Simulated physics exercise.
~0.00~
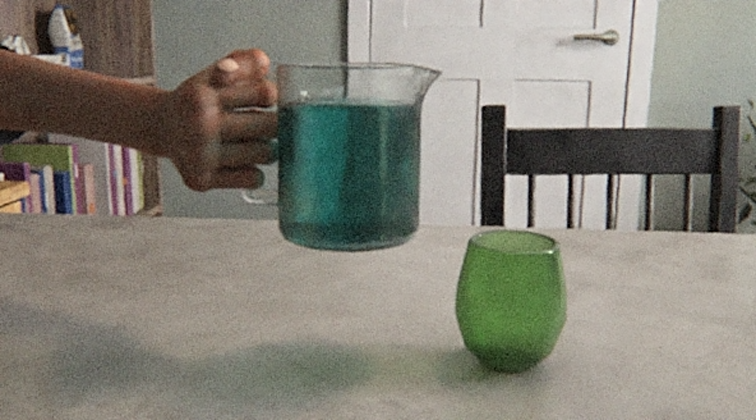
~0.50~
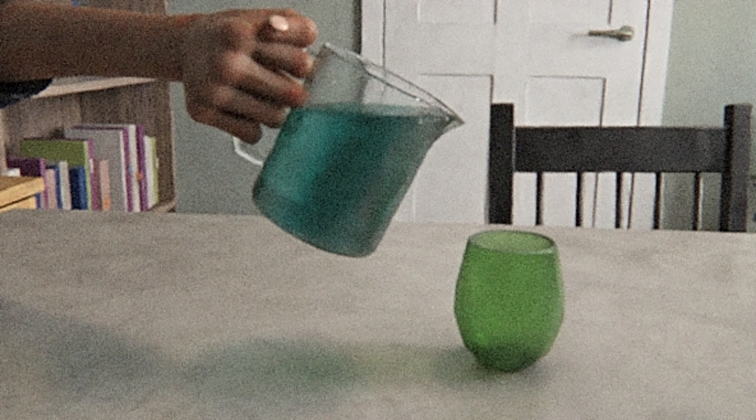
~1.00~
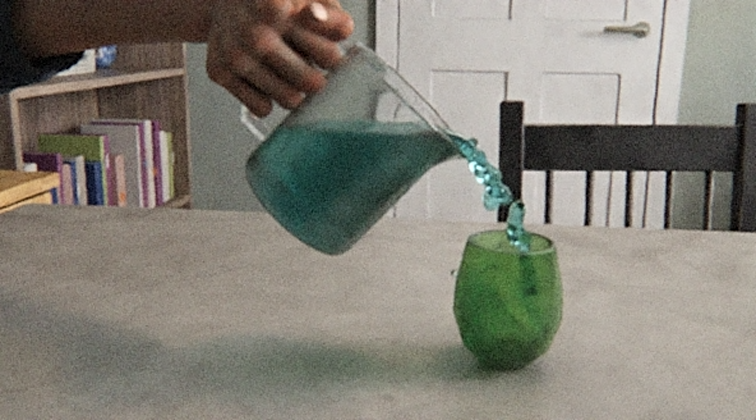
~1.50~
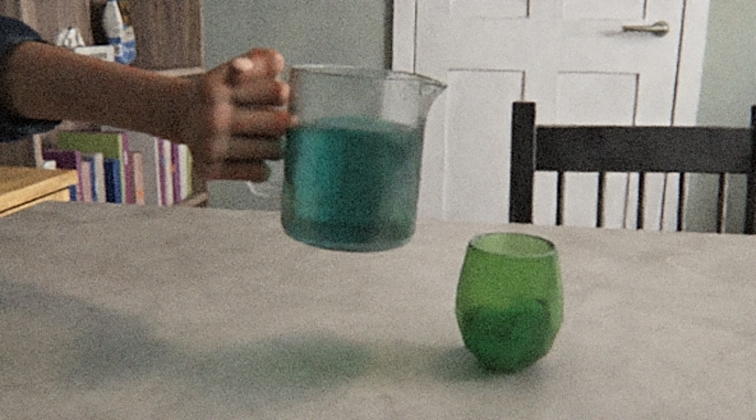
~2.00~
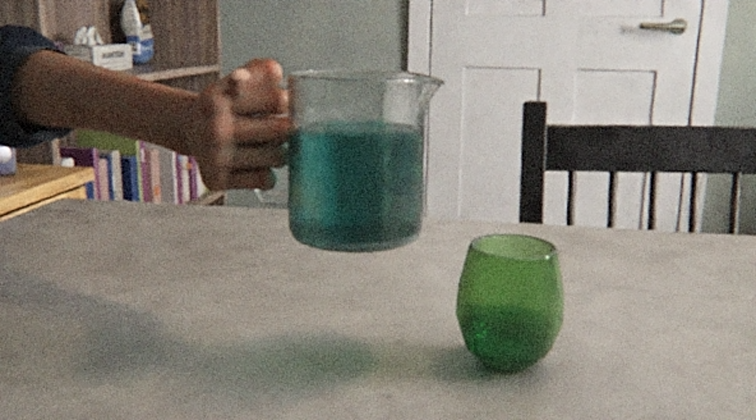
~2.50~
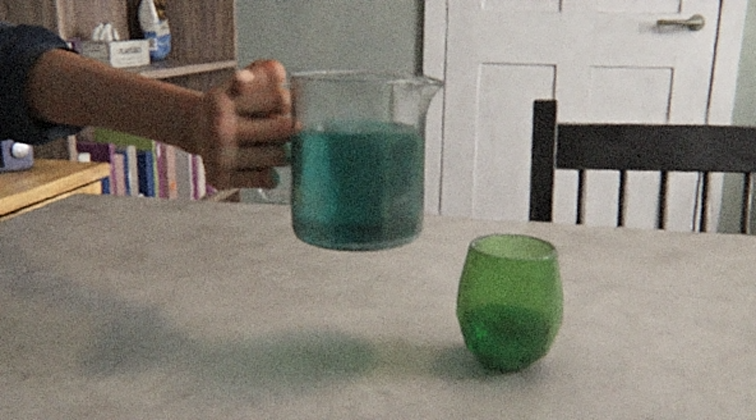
On a pale grey table top, with a bookshelf, a white door and a dark chair behind, an empty green stemless glass stands to the right of a clear pitcher of teal liquid held up by a hand. The hand tips the pitcher to the right, toward the glass. As it tilts further, a teal stream runs from the spout and falls into the glass. The hand then swings the pitcher back upright and the stream stops, while the view drifts slightly sideways. At the end, the pitcher is held level, still more than half full, and the glass holds a shallow pool.
